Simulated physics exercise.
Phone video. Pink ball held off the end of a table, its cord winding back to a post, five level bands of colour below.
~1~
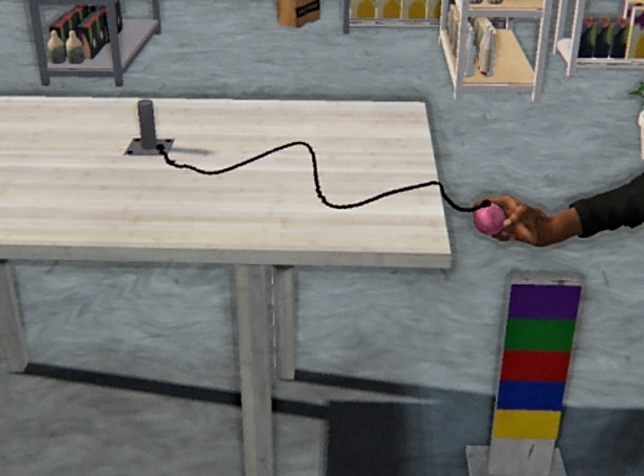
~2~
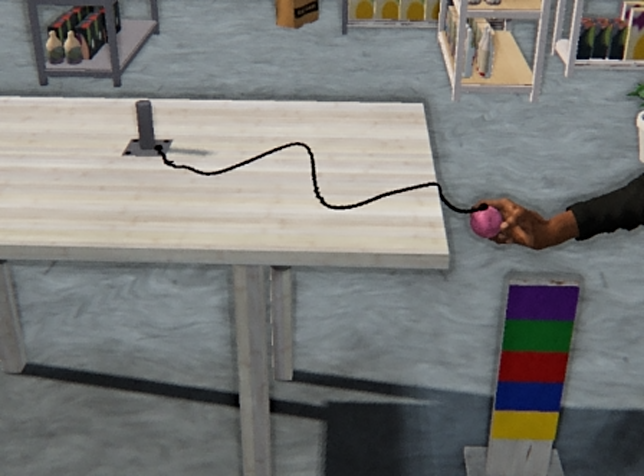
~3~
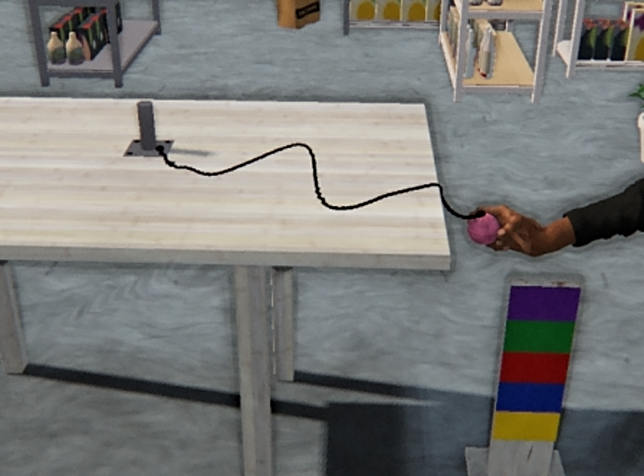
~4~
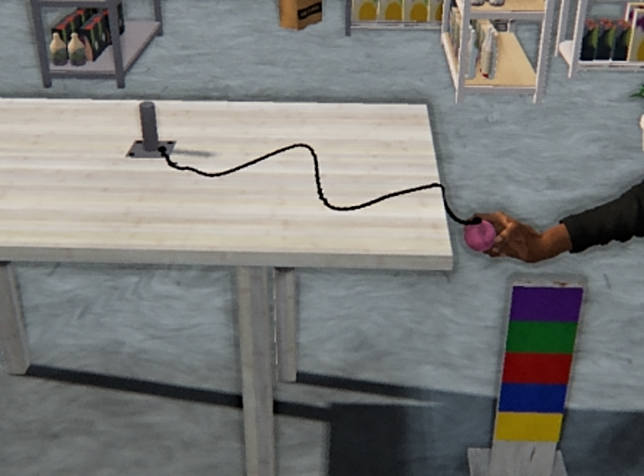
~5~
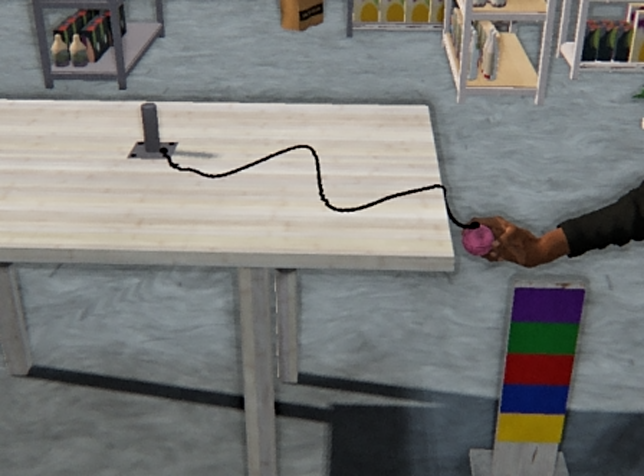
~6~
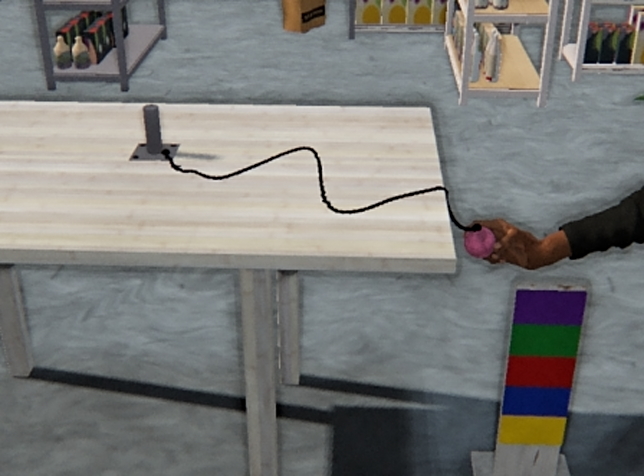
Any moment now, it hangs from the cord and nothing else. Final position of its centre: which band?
Band: Yellow.
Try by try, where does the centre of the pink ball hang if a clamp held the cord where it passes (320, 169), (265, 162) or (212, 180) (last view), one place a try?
First try (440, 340), second try (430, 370), third try (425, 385).
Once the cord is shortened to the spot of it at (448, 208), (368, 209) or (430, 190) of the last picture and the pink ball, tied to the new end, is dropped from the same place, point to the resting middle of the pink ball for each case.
In order, it ends up near (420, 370), (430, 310) and (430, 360).
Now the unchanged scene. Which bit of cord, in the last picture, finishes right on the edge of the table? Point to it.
Pixel (320, 171) or thereabouts.
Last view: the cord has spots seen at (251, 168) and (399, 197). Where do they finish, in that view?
Final positions are (306, 164) and (429, 320), in that order.
Soon after, ball near (459, 402); level with blue.
After that, ball near (402, 403); level with yellow.
And then, ball near (440, 418); level with yellow.
In the end, ball near (420, 413); level with yellow. Its centre hangs level with the yellow band.
